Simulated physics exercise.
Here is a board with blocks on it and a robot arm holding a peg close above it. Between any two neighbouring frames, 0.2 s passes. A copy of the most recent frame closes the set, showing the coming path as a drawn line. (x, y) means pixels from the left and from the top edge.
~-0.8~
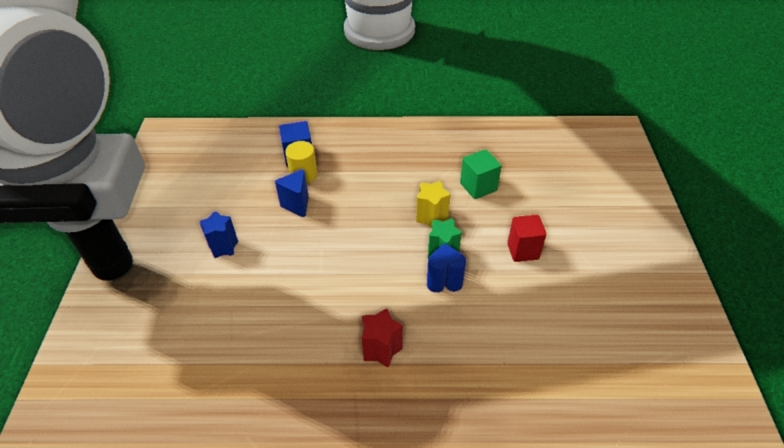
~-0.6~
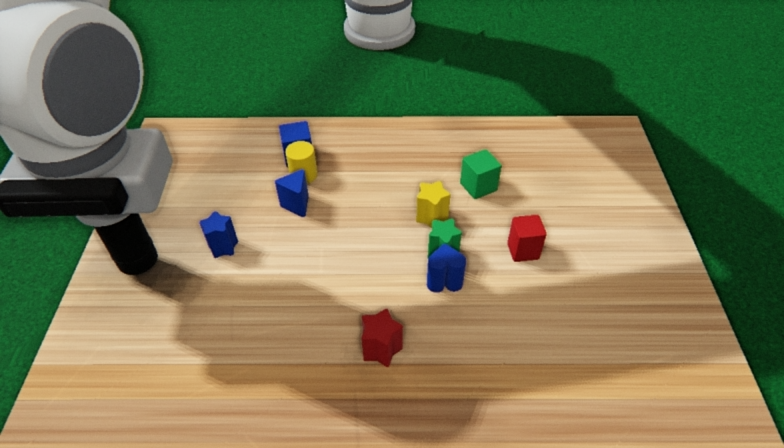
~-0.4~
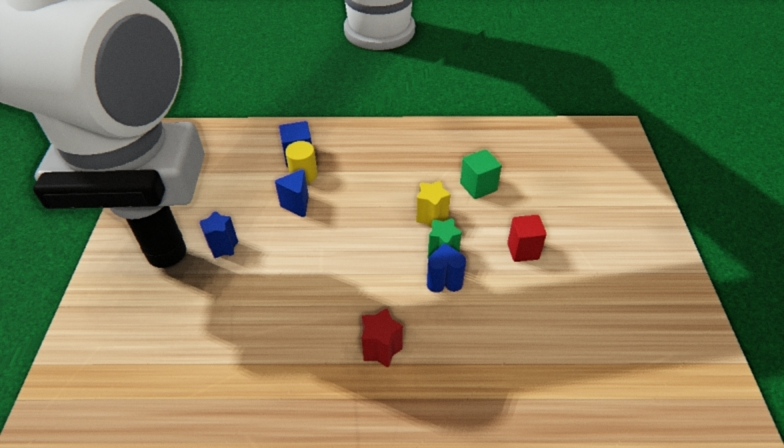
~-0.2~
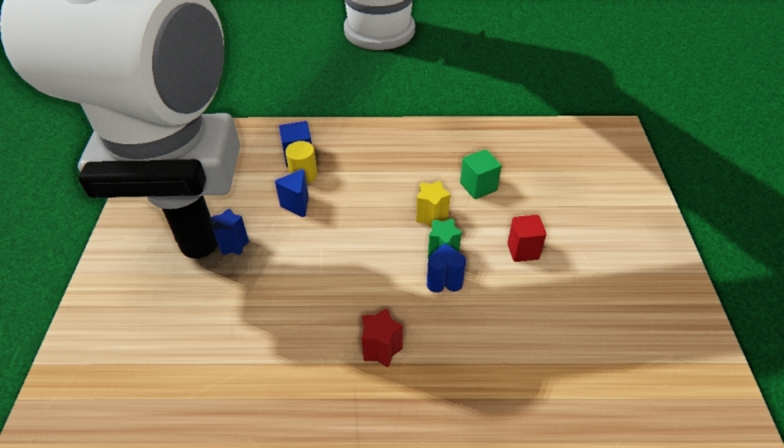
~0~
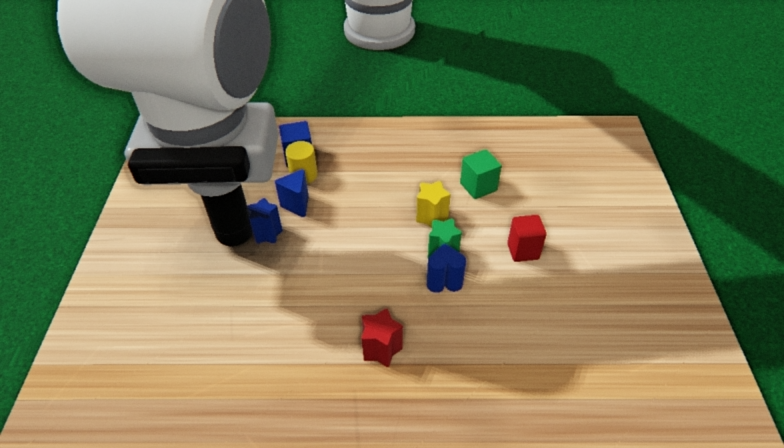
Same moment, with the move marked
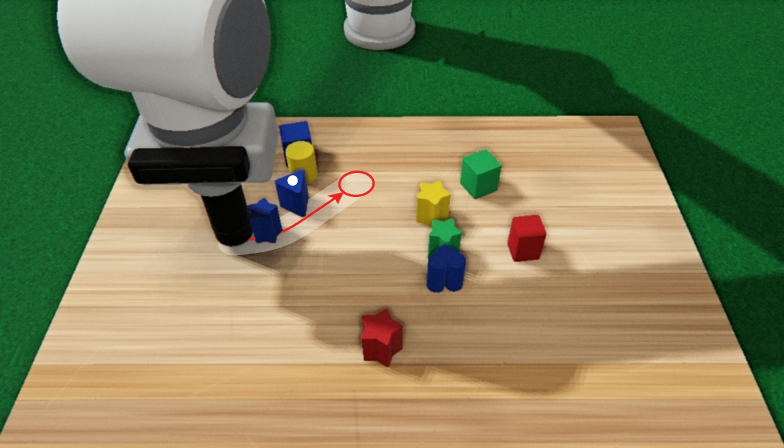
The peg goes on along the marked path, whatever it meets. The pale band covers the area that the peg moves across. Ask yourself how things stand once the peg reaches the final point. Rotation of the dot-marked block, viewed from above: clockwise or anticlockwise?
From overhead, anticlockwise.
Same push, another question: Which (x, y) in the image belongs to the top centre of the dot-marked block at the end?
I'd say the dot-marked block ends with its top centre at (306, 163).
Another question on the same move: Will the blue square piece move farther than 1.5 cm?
No, that is not what happens.
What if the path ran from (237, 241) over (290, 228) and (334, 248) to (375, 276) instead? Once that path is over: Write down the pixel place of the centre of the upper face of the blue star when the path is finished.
Its top middle: (340, 197).
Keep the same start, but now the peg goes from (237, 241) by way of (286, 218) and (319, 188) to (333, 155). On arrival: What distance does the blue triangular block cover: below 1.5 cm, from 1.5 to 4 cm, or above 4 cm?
By the end of the path, it will have gone past 4 cm.
The line goes from (237, 241) by way of (285, 230) and (322, 207) to (357, 184); the dot is on the blue triangular block.
On the path given first. One third of the way, peg (284, 222); blue star (311, 198); blue triangular block (296, 179), turned 25° anticlockwise.
Two thirds of the way, peg (323, 198); blue star (350, 182), turned 20° clockwise; blue triangular block (306, 163), turned 85° anticlockwise; blue square piece (295, 128); yellow circular block (299, 146).
At the end, peg (356, 176); blue star (368, 178), turned 70° clockwise; blue triangular block (306, 163), turned 85° anticlockwise; blue square piece (295, 128); yellow circular block (299, 146).
